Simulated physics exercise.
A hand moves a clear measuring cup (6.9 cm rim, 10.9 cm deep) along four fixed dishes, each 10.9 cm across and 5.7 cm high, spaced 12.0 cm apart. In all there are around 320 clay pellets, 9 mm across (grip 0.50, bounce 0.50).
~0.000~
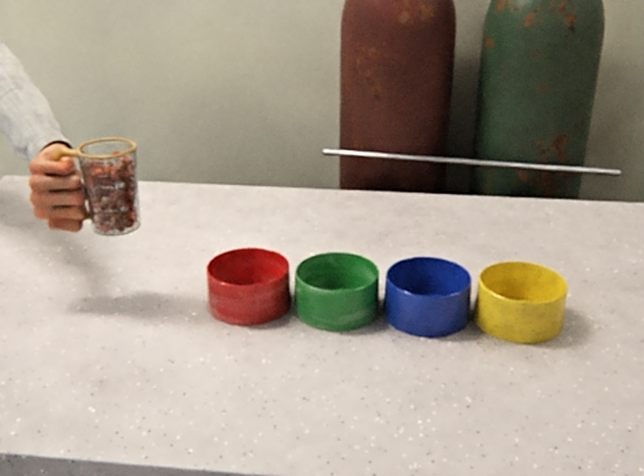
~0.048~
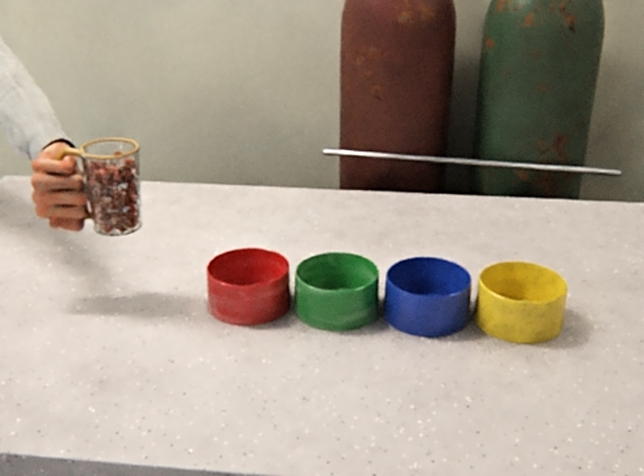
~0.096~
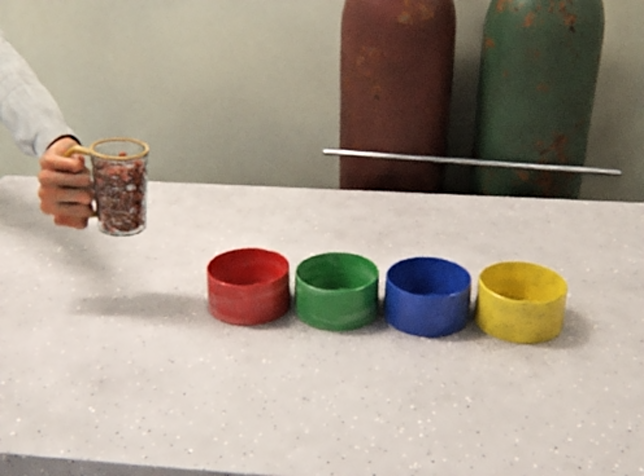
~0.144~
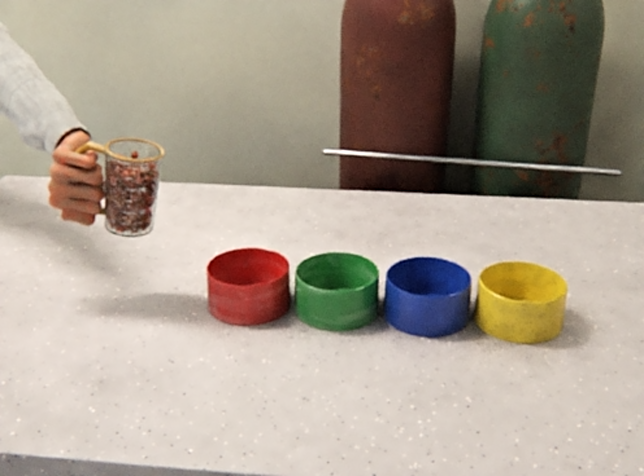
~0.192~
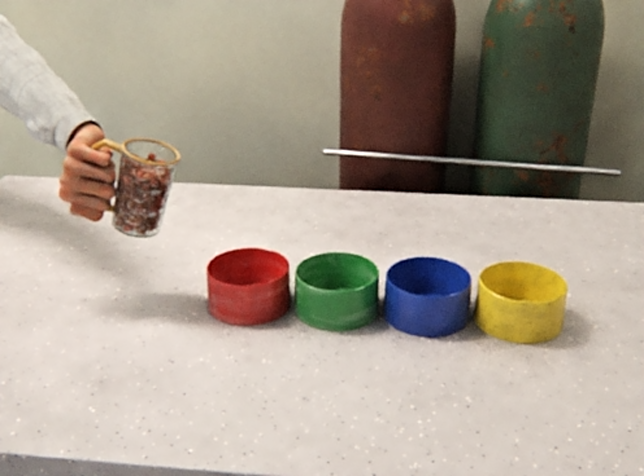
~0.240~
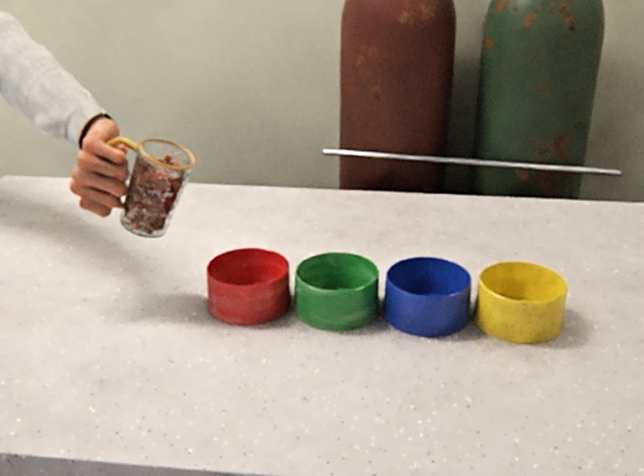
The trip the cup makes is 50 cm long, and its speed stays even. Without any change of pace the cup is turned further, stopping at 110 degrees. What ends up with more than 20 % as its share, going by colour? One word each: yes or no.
Red: No; blue: Yes; green: No; yellow: Yes; counter: No.
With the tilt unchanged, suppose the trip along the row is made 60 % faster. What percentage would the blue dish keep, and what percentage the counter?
Shares - blue 0, counter 60.
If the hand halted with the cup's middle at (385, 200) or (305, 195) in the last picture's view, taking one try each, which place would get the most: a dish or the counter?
Largest portions, in order: Blue and green.
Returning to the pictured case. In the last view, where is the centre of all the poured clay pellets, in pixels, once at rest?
Resting centre estimate: Around (503, 311).
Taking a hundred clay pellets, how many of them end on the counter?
Estimate: Around 15 %.
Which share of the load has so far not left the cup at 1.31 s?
Close to 45 % of the load.
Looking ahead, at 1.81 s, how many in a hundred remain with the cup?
It should be near 5 per cent.
After 0.88 s, tilt 104 degrees; cup holds 95 %.
After 1.31 s, tilt 110 degrees; cup holds 45 %, blue 40 %, green 5 %.
After 1.81 s, tilt 110 degrees; cup holds 5 %, blue 40 %, green 5 %, yellow 40 %.
By 2.6 s all is still; red 0 %, blue 40 %, green 5 %, yellow 45 %, counter 15 %.
